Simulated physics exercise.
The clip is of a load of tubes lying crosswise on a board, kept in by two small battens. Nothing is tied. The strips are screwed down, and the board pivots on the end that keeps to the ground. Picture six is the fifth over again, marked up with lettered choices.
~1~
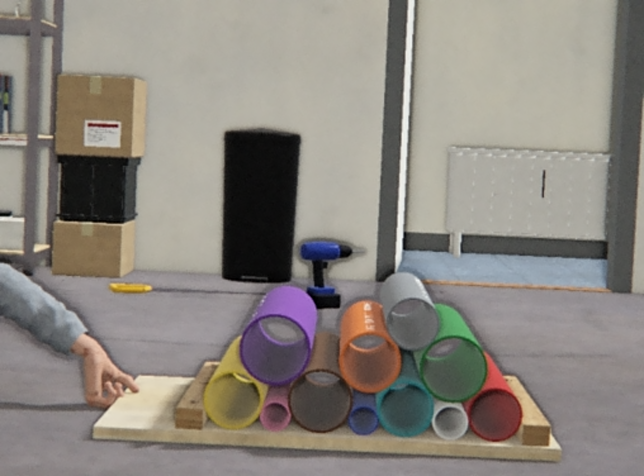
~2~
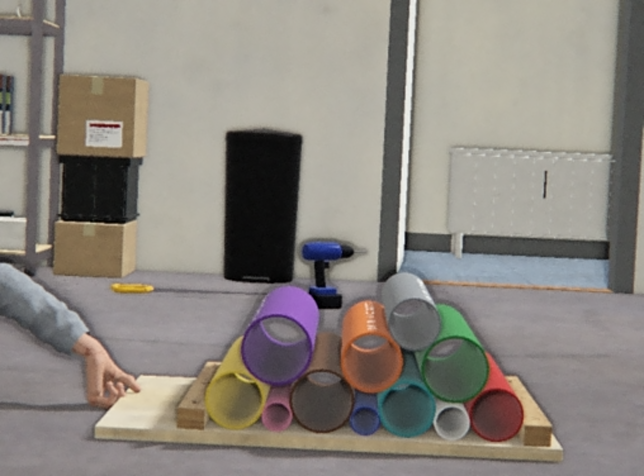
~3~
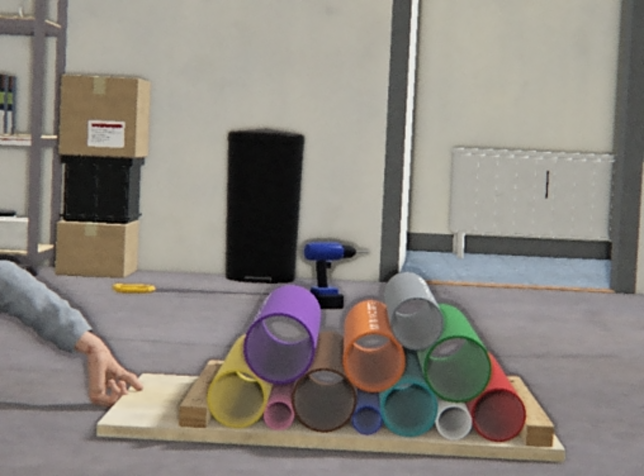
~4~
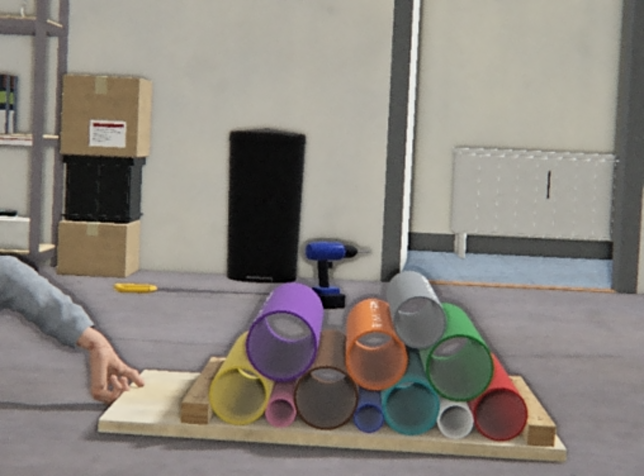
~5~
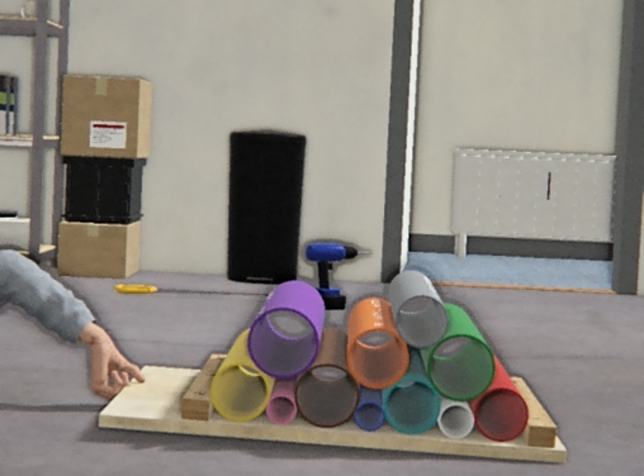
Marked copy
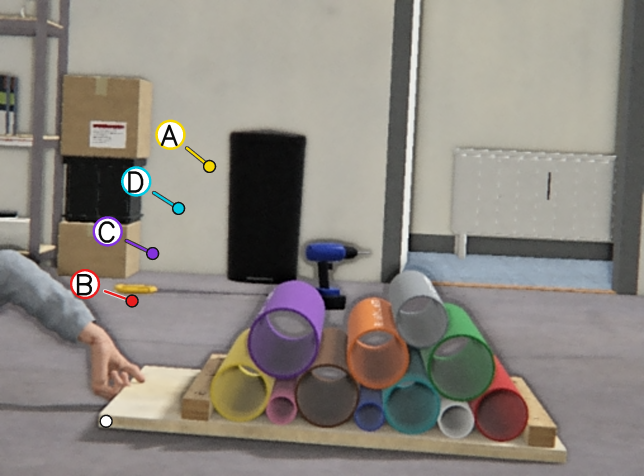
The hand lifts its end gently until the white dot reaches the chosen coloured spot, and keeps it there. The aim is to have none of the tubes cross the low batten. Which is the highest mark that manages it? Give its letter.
Stop at A.
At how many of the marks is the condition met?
Four of the four.
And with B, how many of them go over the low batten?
At B the number is none.
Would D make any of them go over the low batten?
No, at D.
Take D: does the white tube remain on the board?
Yes, with D.
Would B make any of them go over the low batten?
No.
On the marked copy, A at (209, 167); B at (132, 301); C at (153, 253); D at (179, 208); the white dot at (106, 421).
Following A. Soon after the start, board at 20°.
Later, board at 36°.
In the end, board at 36°, none over the low batten.
As for the rest, B none over the low batten; C none over the low batten; D none over the low batten.
